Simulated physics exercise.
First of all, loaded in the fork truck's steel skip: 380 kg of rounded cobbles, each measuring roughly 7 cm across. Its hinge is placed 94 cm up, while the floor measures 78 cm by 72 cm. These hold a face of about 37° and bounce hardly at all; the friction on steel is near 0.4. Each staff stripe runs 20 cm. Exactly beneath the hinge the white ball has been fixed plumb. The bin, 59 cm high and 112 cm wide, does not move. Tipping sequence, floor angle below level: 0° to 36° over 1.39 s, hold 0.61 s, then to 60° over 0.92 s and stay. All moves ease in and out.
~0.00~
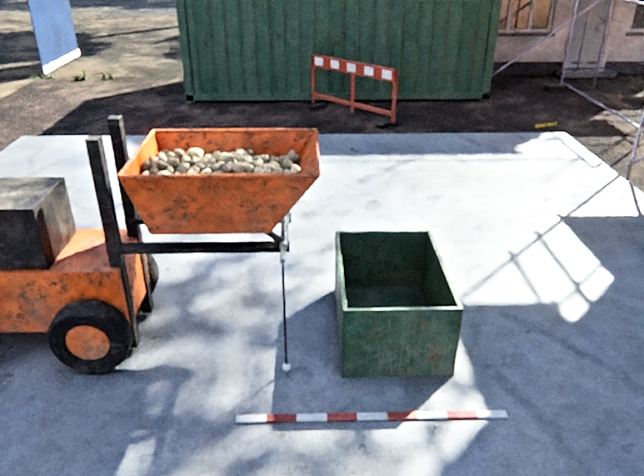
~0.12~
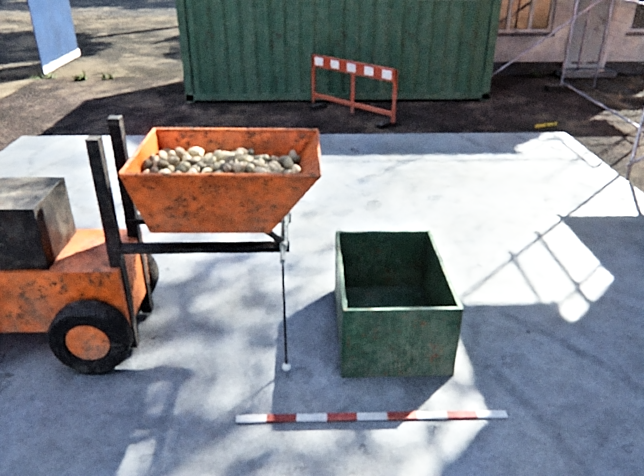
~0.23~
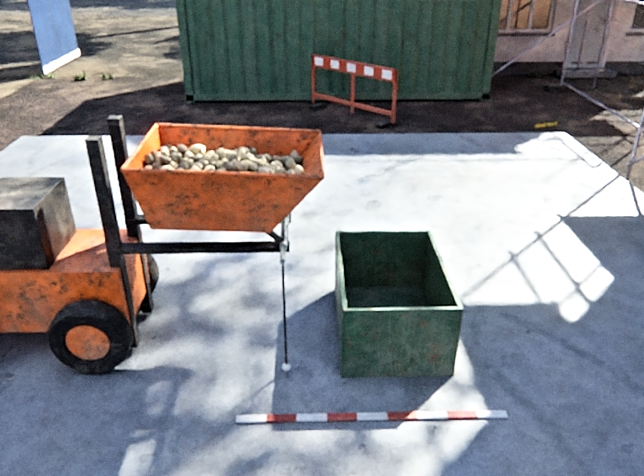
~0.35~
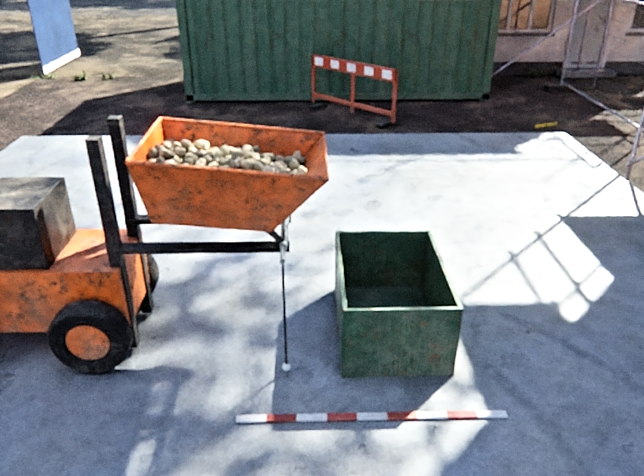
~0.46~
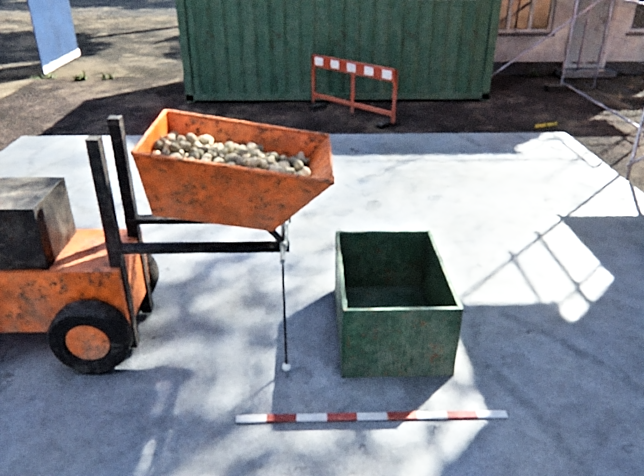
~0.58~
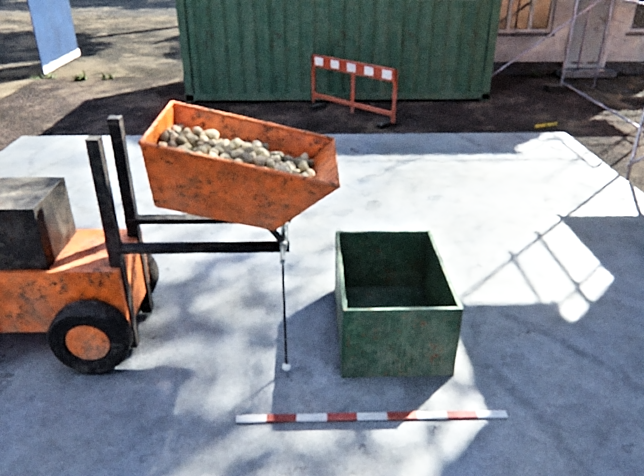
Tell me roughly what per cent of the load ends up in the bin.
Around 70 out of 100.
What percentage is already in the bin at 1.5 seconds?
About 0 per cent by then.
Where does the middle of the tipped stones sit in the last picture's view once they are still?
The stones end up centred near (397, 314).
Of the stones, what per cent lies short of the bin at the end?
Roughly 0 per cent.
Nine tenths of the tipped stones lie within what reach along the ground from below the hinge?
Roughly 120 cm.
After 1.0 s the floor is at 30°; 100 % in the skip; the foremost stones are at (327, 189).
After 1.5 s the floor is at 36°; 100 % in the skip; the foremost stones are at (339, 193).
After 3.4 s the floor is at 60°; 77 % in the skip, 23 % in the bin, 1 % beside or beyond the bin; the foremost stones are at (436, 304).
After 5.8 s the floor is at 60°; 28 % in the skip, 68 % in the bin, 4 % beside or beyond the bin; the foremost stones are at (555, 379).
